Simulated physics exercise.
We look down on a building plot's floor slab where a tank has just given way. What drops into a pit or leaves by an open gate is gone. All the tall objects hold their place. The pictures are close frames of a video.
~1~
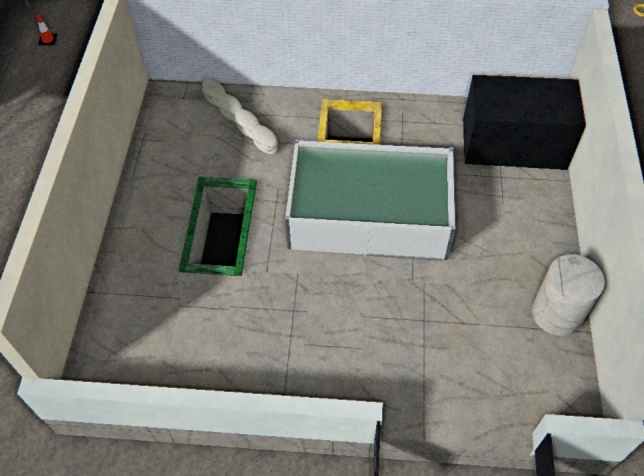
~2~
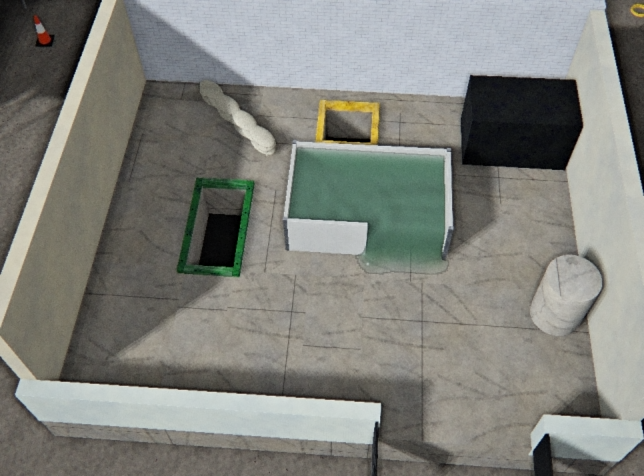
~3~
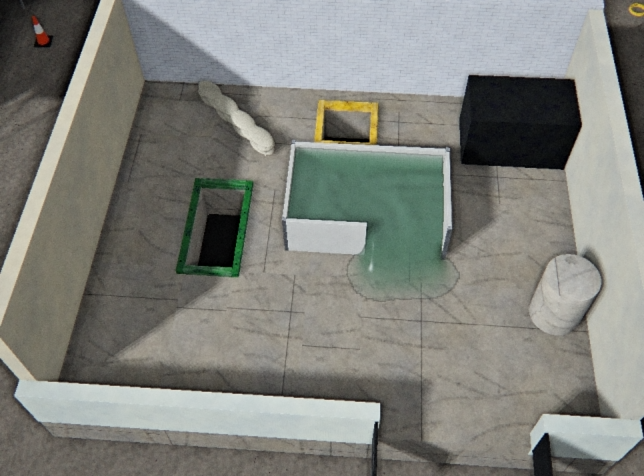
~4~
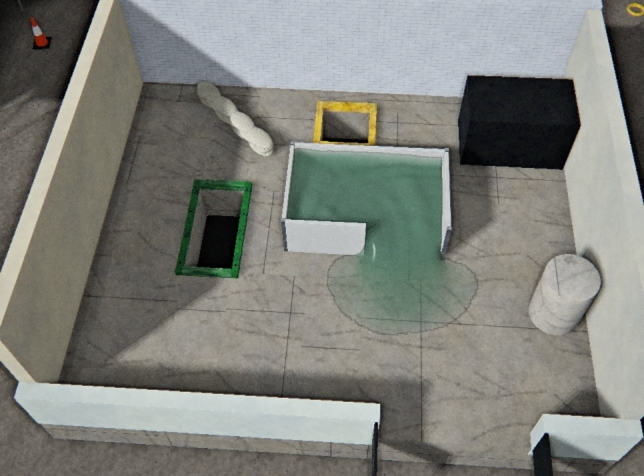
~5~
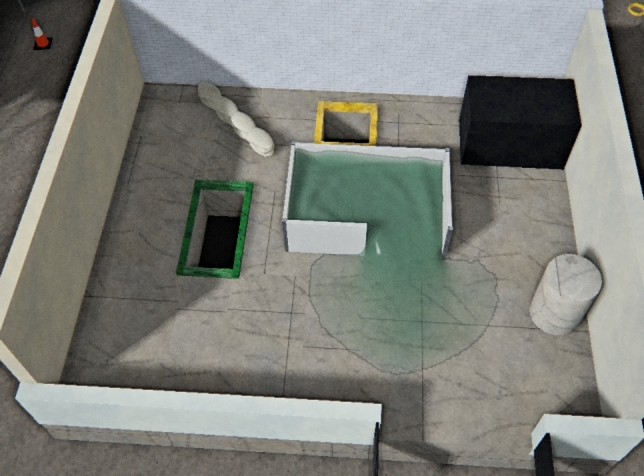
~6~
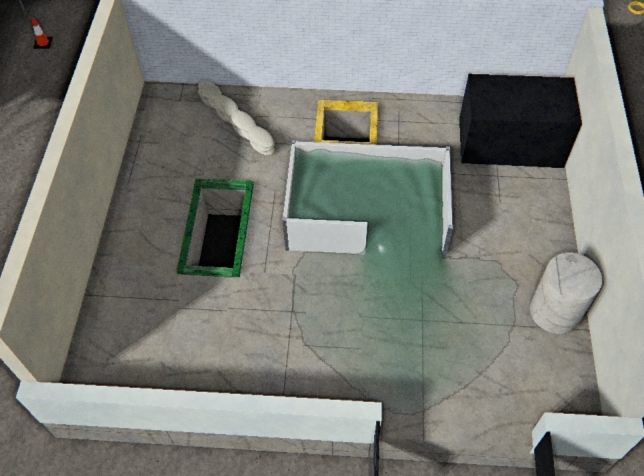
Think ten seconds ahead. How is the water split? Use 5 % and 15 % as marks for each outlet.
The gate takes above 15 %; the green pit takes not even 5 %; the yellow pit takes not even 5 %.
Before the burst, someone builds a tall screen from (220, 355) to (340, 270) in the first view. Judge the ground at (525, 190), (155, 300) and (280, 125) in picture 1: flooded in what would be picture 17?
In turn: No water, clear, clear.
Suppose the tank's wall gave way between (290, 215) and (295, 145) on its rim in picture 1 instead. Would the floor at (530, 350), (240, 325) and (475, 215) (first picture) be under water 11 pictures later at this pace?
One after the other: Clear, covered, free of water.
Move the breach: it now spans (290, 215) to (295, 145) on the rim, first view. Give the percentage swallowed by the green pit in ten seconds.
In per cent: Green 45.
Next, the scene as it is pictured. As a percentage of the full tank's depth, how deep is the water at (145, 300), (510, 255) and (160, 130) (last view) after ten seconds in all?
In turn 4, 2 and 2 in a hundred.
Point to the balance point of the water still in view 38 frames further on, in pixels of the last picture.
At about (353, 293).
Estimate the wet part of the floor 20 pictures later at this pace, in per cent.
Roughly 40 per cent.
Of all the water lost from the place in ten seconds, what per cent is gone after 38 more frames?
I make it 80 per cent.
A moment on, water covers 25 % of the floor; the gate 5 %, the green pit 0 %, the yellow pit 0 %.
Next, water covers 30 % of the floor; the gate 15 %, the green pit 0 %, the yellow pit 0 %.
Then, water covers 40 % of the floor; the gate 29 %, the green pit 0 %, the yellow pit 0 %.
Later, water covers 55 % of the floor; the gate 44 %, the green pit 0 %, the yellow pit 0 %.
In the end, water covers 70 % of the floor; the gate 56 %, the green pit 0 %, the yellow pit 0 %.
